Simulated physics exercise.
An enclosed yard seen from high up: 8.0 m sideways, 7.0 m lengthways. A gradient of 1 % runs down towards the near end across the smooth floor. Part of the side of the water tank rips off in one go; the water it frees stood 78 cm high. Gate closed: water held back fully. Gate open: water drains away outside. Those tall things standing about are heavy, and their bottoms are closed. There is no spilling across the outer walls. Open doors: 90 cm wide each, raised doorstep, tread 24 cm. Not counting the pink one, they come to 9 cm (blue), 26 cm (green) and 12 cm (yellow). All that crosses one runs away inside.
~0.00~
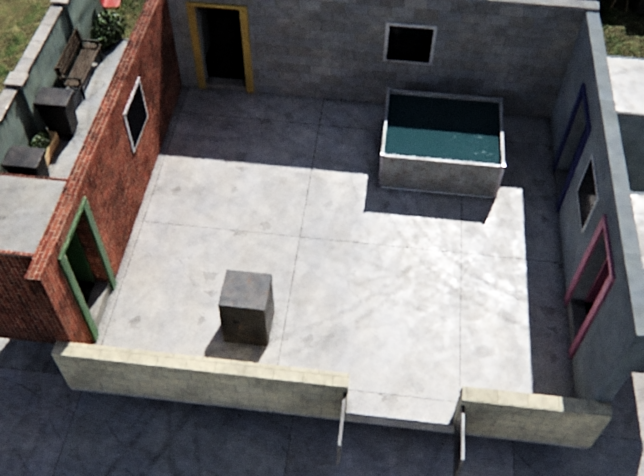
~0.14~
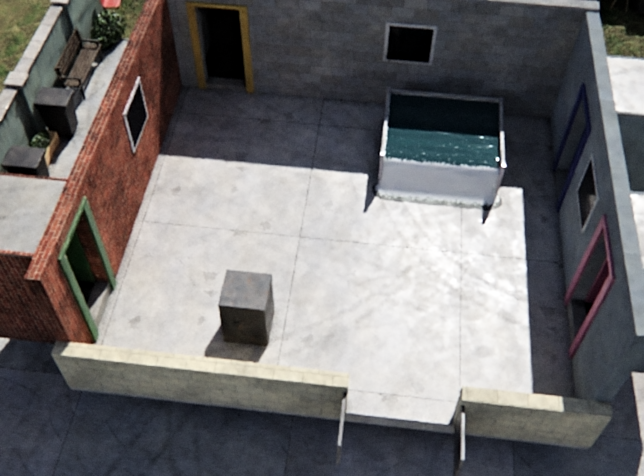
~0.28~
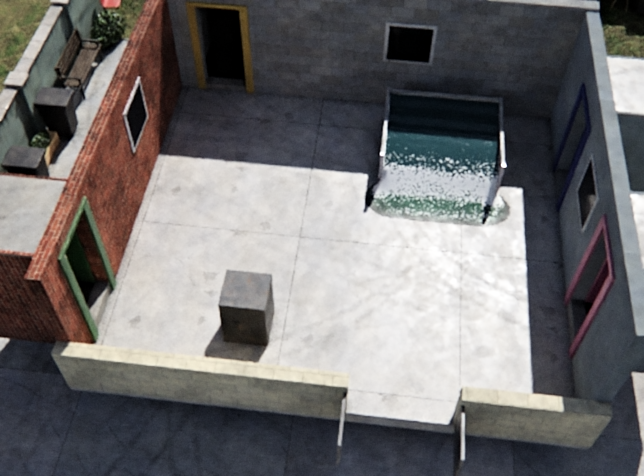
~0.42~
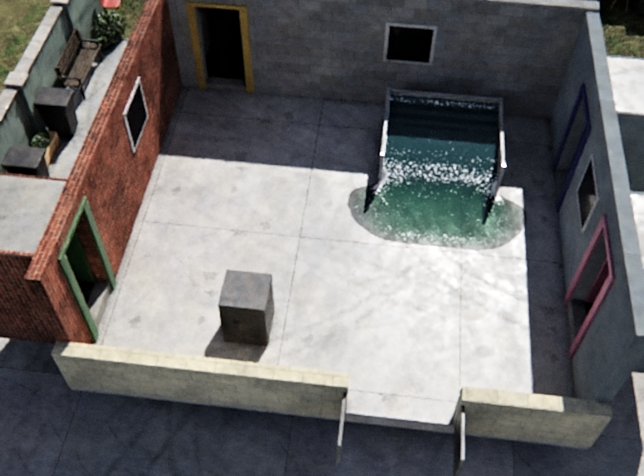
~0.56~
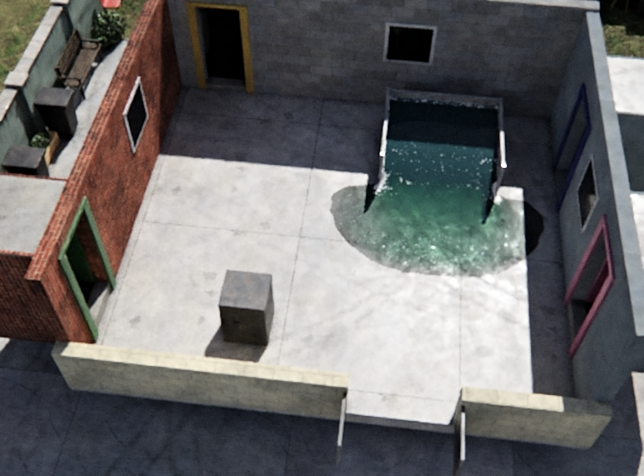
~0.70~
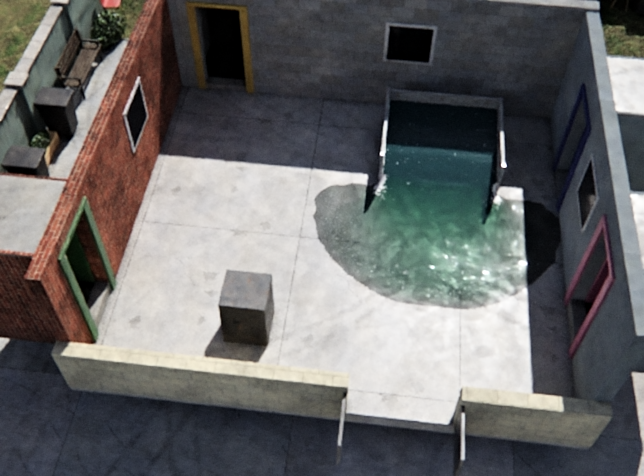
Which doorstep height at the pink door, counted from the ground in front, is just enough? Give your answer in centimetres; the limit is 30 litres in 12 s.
A height of roughly 10.5 cm is just enough.
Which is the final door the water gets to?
It is the yellow one.
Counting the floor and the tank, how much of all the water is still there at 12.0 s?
Remaining share: Around 62 %.
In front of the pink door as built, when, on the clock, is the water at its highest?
Peak time: About 4.0 s.
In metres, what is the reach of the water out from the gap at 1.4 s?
Close to 4.8 metres, I'd say.
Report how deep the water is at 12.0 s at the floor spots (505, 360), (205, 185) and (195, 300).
Close to 5, 4 and 4 cm, one after the other.
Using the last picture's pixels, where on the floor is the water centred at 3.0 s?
The centre of all the water is around (428, 290).
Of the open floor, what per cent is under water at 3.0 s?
About 50 per cent.
After 1.4 s water covers 40 % of the floor, deepest (29 cm) near (471, 412); 10 cm at the pink door, 0 litres in over its 24 cm doorstep.
After 3.0 s water covers 50 % of the floor, deepest (35 cm) near (574, 424); 12 cm at the pink door, 0 litres in over its 24 cm doorstep.
After 12.0 s water covers 90 % of the floor, deepest (8 cm) near (180, 96); 4 cm at the pink door, 0 litres in over its 24 cm doorstep.
At the pink door as built, the water arrived by 1.2 s and peaked near 18 cm at 4.0 s.
Run again over the same 12 s with other heights there, 41 litres in over 9.5 cm, 22 litres over 11.5 cm. The limit of 30 litres is kept from about 10.5 cm up.
